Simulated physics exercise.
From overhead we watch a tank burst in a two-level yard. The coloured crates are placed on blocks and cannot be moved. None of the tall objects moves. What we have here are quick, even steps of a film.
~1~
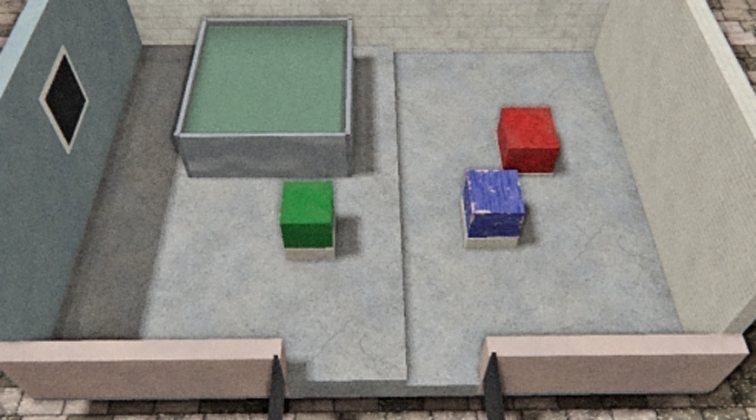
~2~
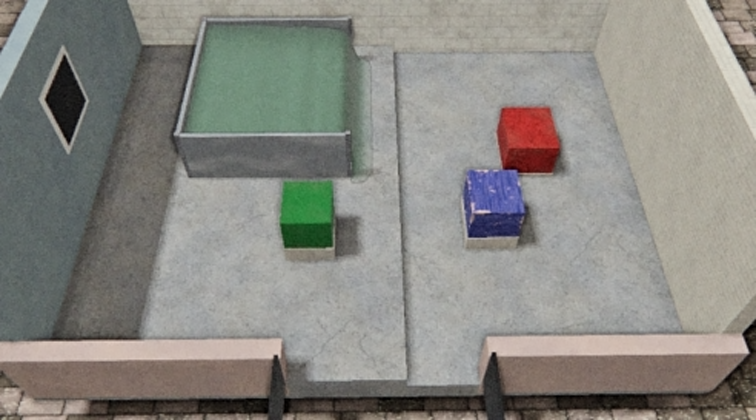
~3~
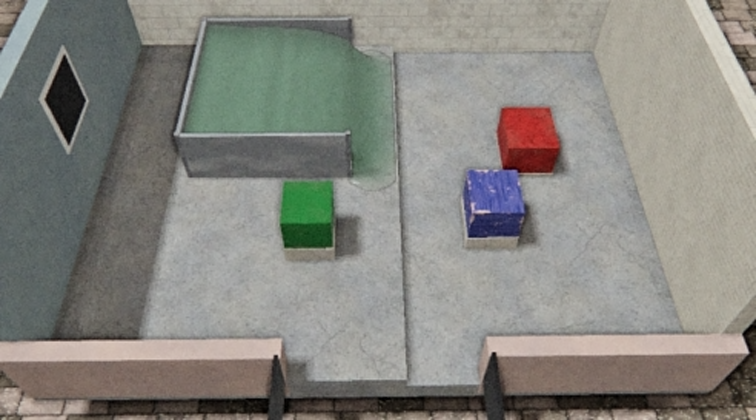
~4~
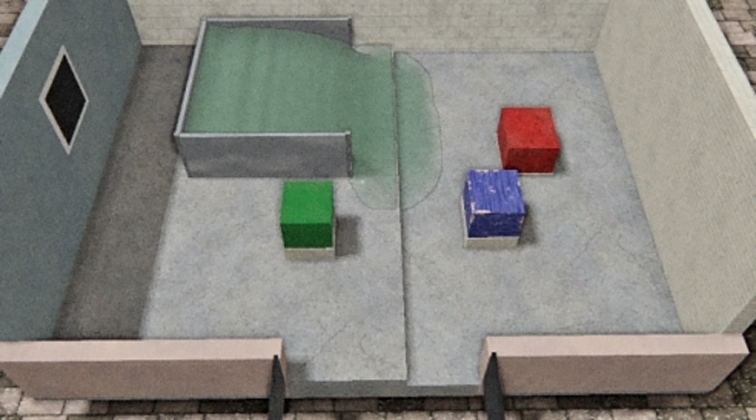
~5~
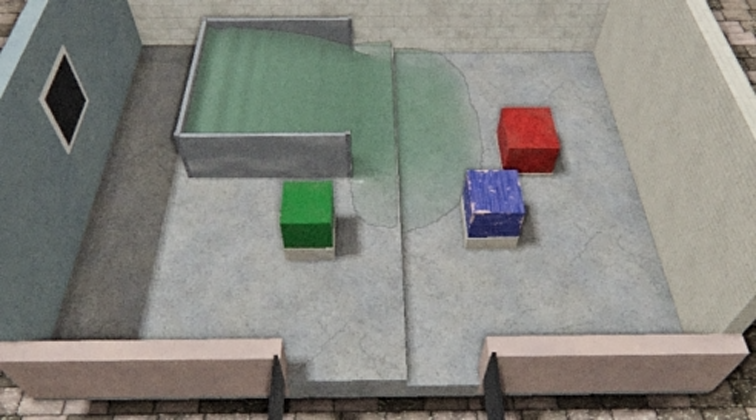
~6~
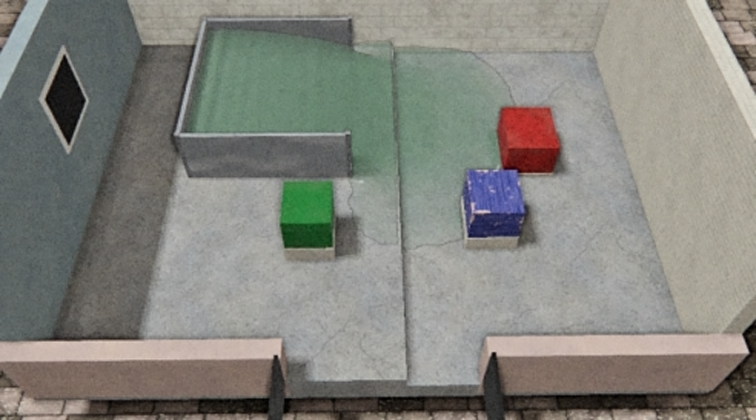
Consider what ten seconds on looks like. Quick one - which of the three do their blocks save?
One by one: The red crate gets dampened by the water, the blue crate gets dampened by the water, the green crate avoids any dampness from the water.
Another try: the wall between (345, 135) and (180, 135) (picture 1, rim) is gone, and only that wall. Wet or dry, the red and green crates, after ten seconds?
First the red crate: It gets reached; then the green crate: It gets reached.
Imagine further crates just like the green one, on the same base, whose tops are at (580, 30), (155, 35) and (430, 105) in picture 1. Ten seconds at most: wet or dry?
In order, the crates: One gets flooded, two stays clear, three gets flooded.
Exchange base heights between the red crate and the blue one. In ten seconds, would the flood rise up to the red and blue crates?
Red crate drenched, blue crate drenched.
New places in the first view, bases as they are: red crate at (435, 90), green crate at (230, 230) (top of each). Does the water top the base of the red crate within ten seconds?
The red crate simply gets reached.
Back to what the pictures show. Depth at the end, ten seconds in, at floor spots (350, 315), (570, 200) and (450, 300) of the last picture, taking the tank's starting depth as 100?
2, 20 and 25 in a hundred, in turn.
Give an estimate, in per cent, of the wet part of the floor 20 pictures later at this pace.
Some 55 per cent.
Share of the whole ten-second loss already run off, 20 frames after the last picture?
Note - share reached: 5 %.
A moment on, water covers 35 % of the floor; the red crate water round its plinth, the blue crate water round its plinth, the green crate not reached.
Next, water covers 50 % of the floor; the red crate water round its plinth, the blue crate water round its plinth, the green crate not reached.
Then, water covers 55 % of the floor; the red crate water round its plinth, the blue crate water round its plinth, the green crate not reached.
Later, water covers 65 % of the floor; the red crate water round its plinth, the blue crate water round its plinth, the green crate water round its plinth.
In the end, water covers 80 % of the floor; the red crate was topped, the blue crate was topped, the green crate stayed above the water.
